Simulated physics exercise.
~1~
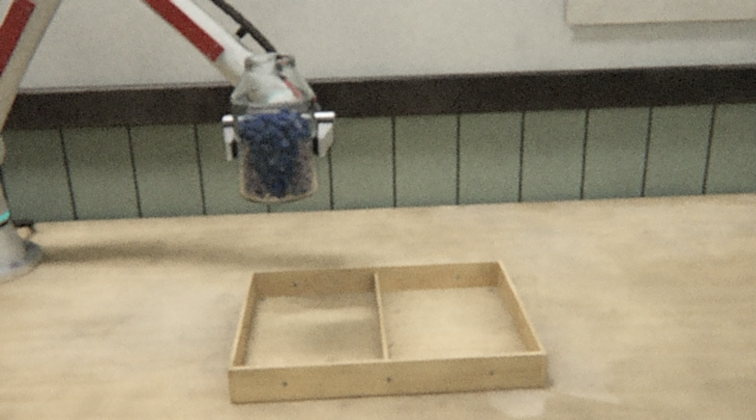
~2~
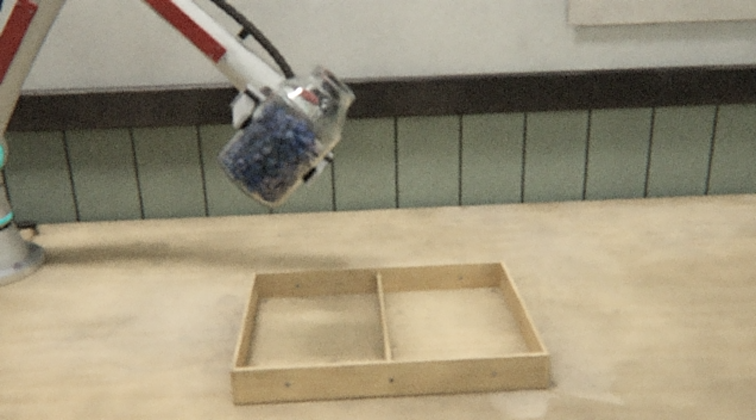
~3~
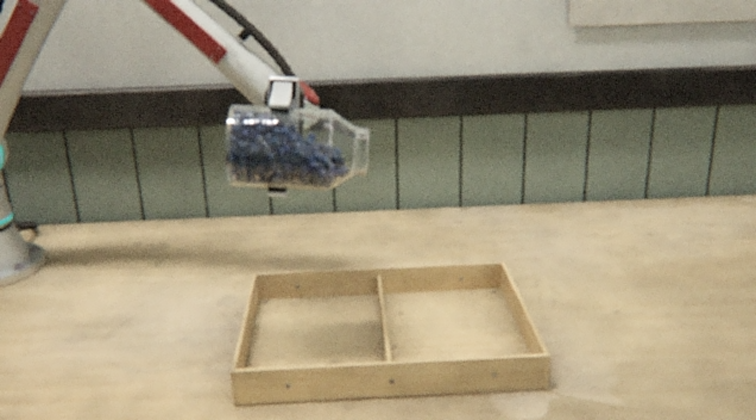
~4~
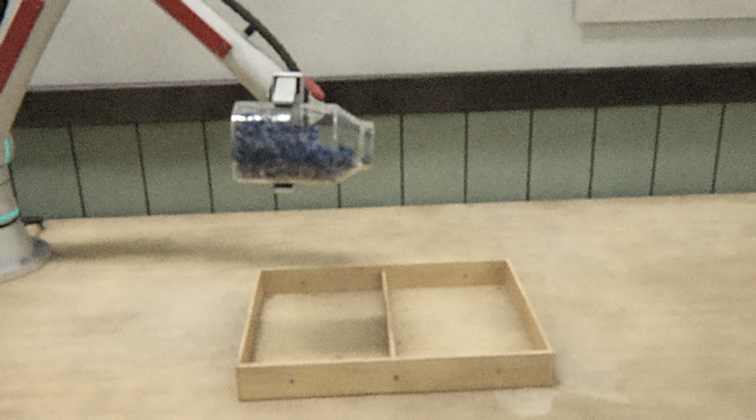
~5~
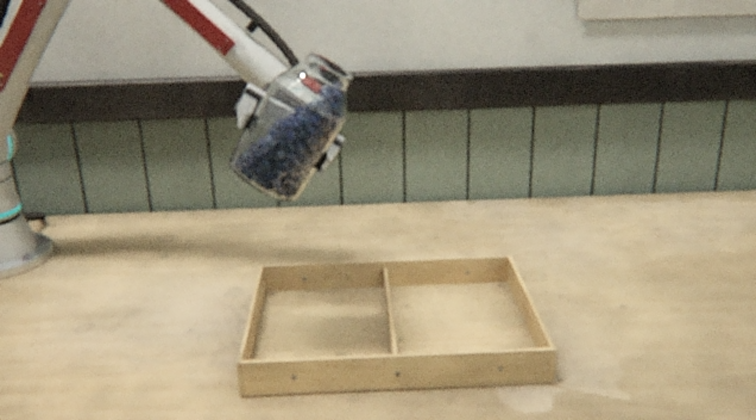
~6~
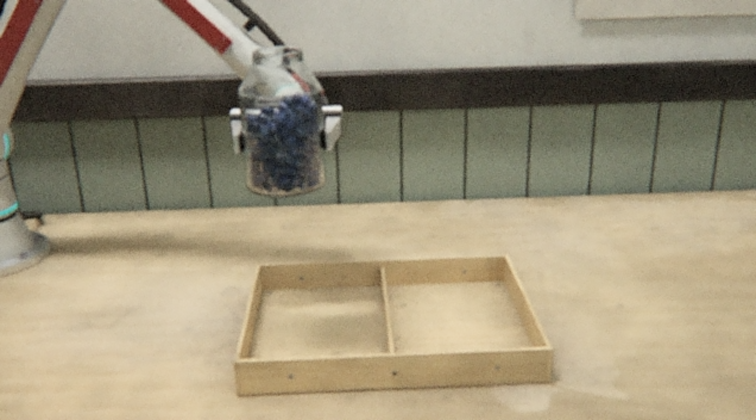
Above a wooden tray, a robot arm tips a jar of blue beads sideways, then rights it.
